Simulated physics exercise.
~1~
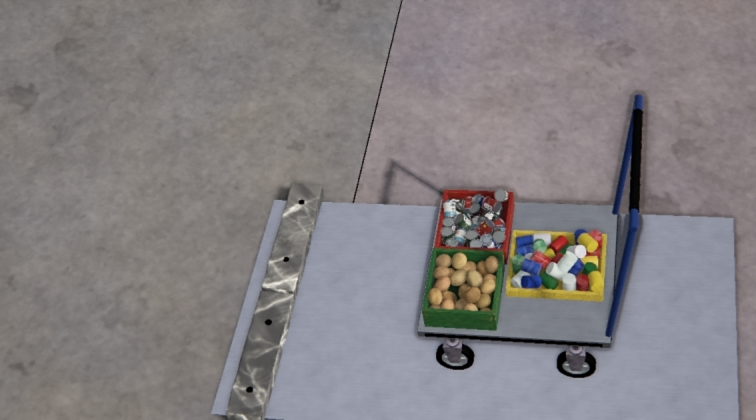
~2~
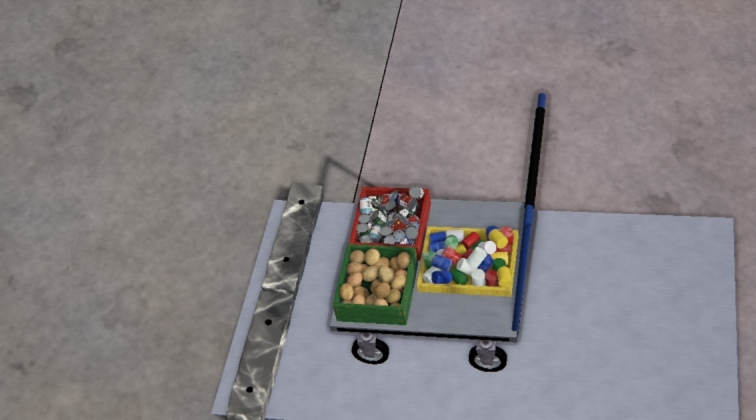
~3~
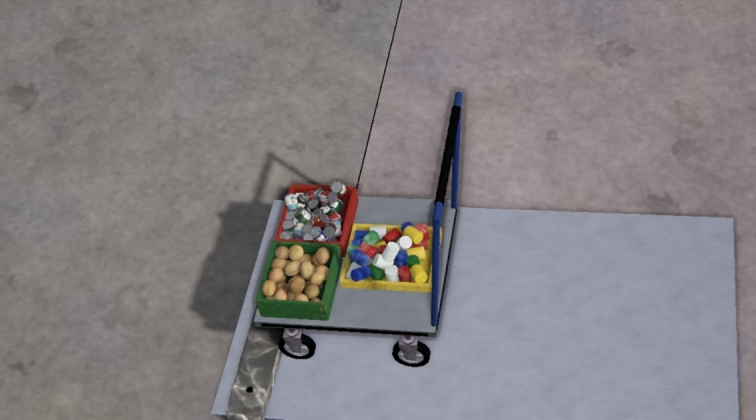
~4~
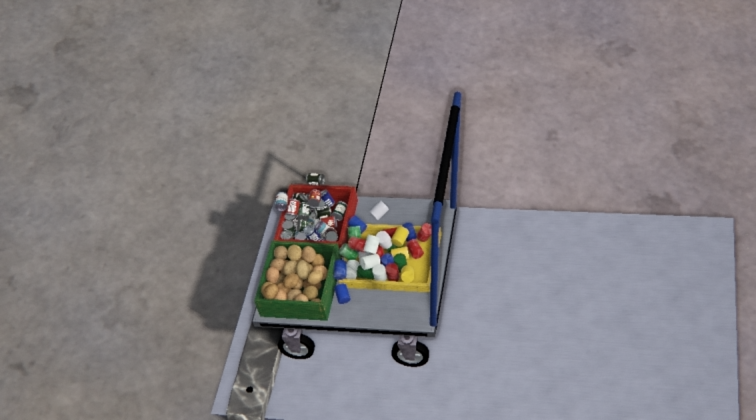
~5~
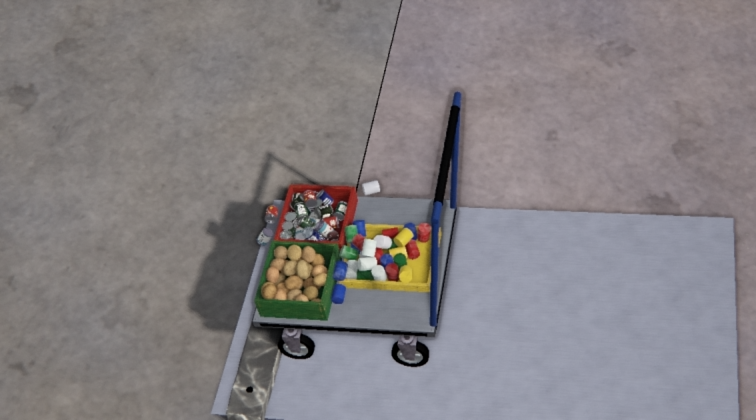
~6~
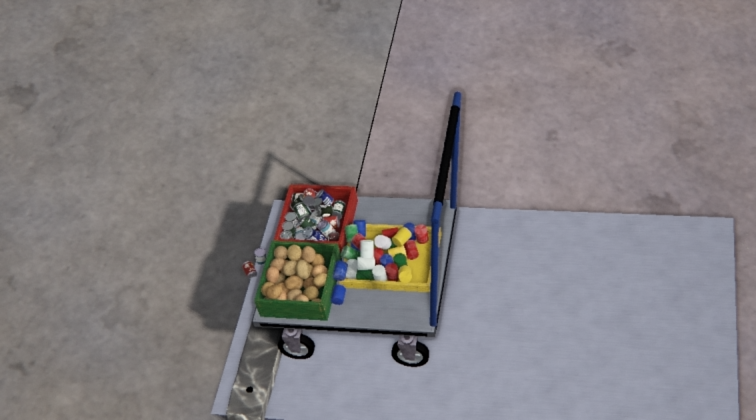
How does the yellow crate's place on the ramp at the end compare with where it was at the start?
It began over the right-hand part of the ramp and ended well to the left, a little left of the ramp's middle, after riding there on the cart.
